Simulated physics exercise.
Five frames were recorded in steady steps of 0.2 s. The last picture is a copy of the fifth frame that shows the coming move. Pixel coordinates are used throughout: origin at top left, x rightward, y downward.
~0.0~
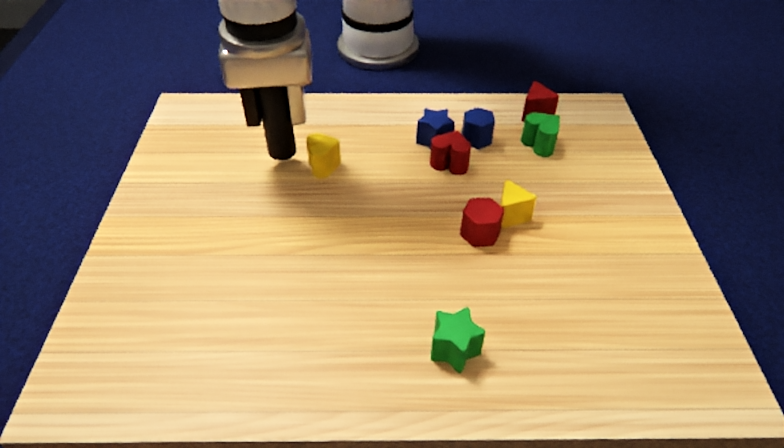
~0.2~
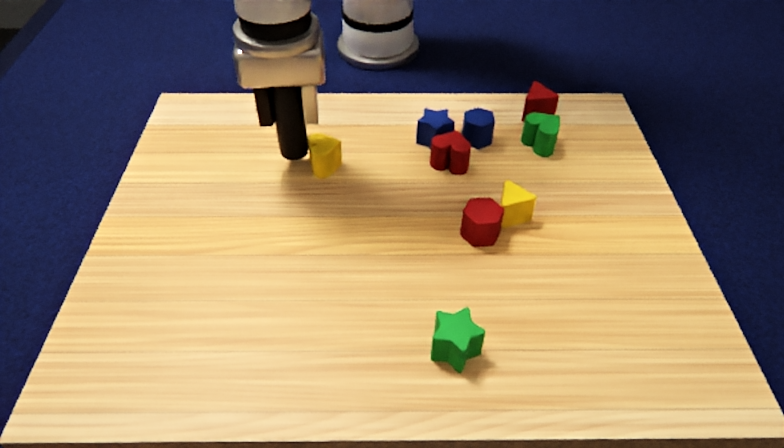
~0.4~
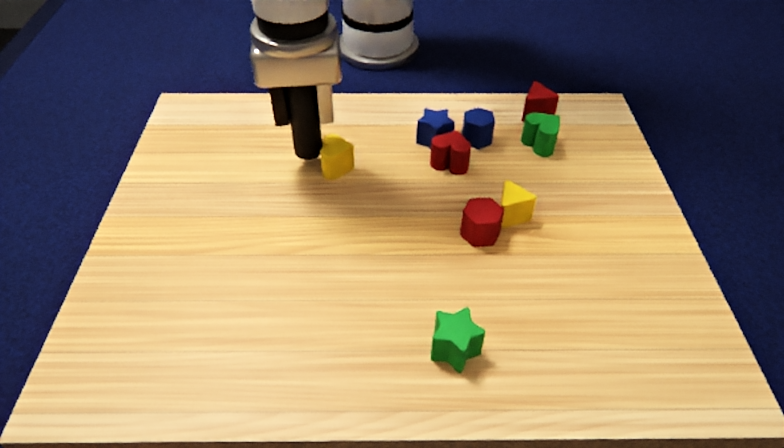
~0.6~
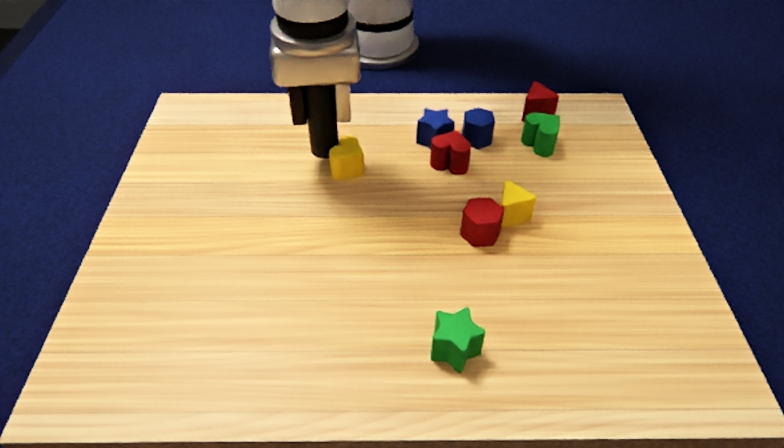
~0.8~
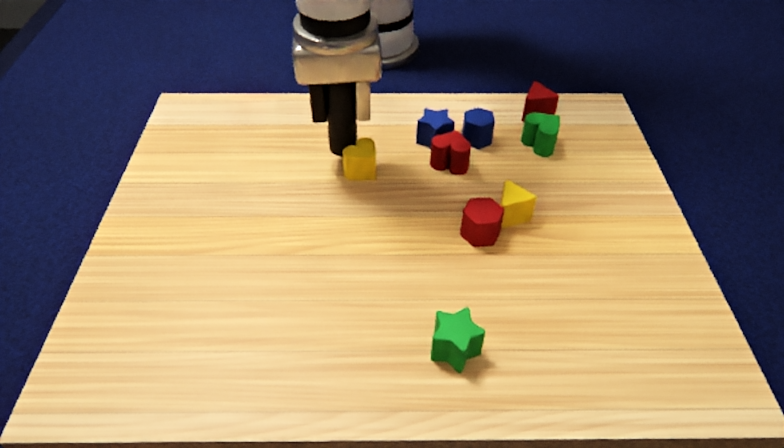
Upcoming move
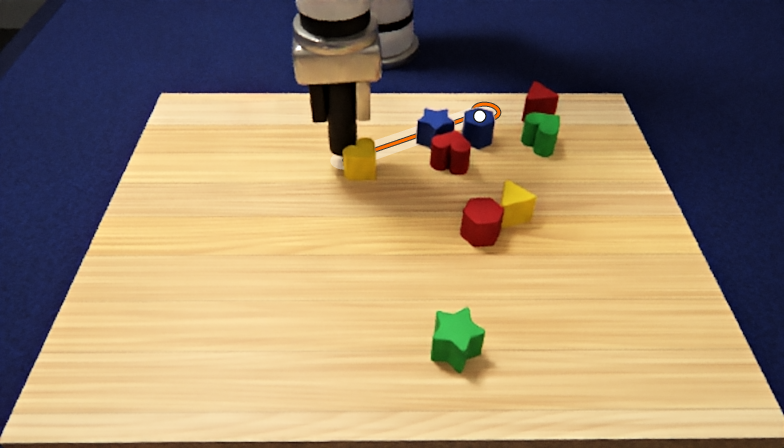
At first, a robot arm holds a dark rod just left of a yellow heart-shaped block on a wooden board, with other colored blocks scattered nearby. The rod moves right to the block, then pushes it a short way rightward, turning it, while the other blocks stay still.
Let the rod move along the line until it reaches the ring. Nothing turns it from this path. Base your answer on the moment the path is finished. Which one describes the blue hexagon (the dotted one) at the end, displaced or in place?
It does get moved.
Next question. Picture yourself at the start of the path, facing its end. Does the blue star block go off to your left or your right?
That block drifts right.
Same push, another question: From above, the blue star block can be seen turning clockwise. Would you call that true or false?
This is true.
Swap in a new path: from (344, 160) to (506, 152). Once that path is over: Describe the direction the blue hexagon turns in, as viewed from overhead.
The answer is counter-clockwise.
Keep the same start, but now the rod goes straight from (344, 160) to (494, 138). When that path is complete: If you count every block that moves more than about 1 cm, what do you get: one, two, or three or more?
I count three at least.
The line goes straight from (344, 160) to (486, 111); the dot is on the blue hexagon.
On the path given first. One third of the way, rod at (395, 131); yellow heart-shaped block at (367, 148), turned 25° clockwise.
Two thirds of the way, rod at (443, 115); yellow heart-shaped block at (367, 148), turned 25° clockwise; blue star block at (462, 117), turned 30° clockwise; blue hexagon at (494, 119), turned 15° anticlockwise.
At the end, rod at (488, 100); yellow heart-shaped block at (367, 148), turned 25° clockwise; blue star block at (465, 116), turned 55° clockwise; red heart-shaped block unmoved; blue hexagon at (499, 121), turned 25° anticlockwise; red triangular block unmoved.
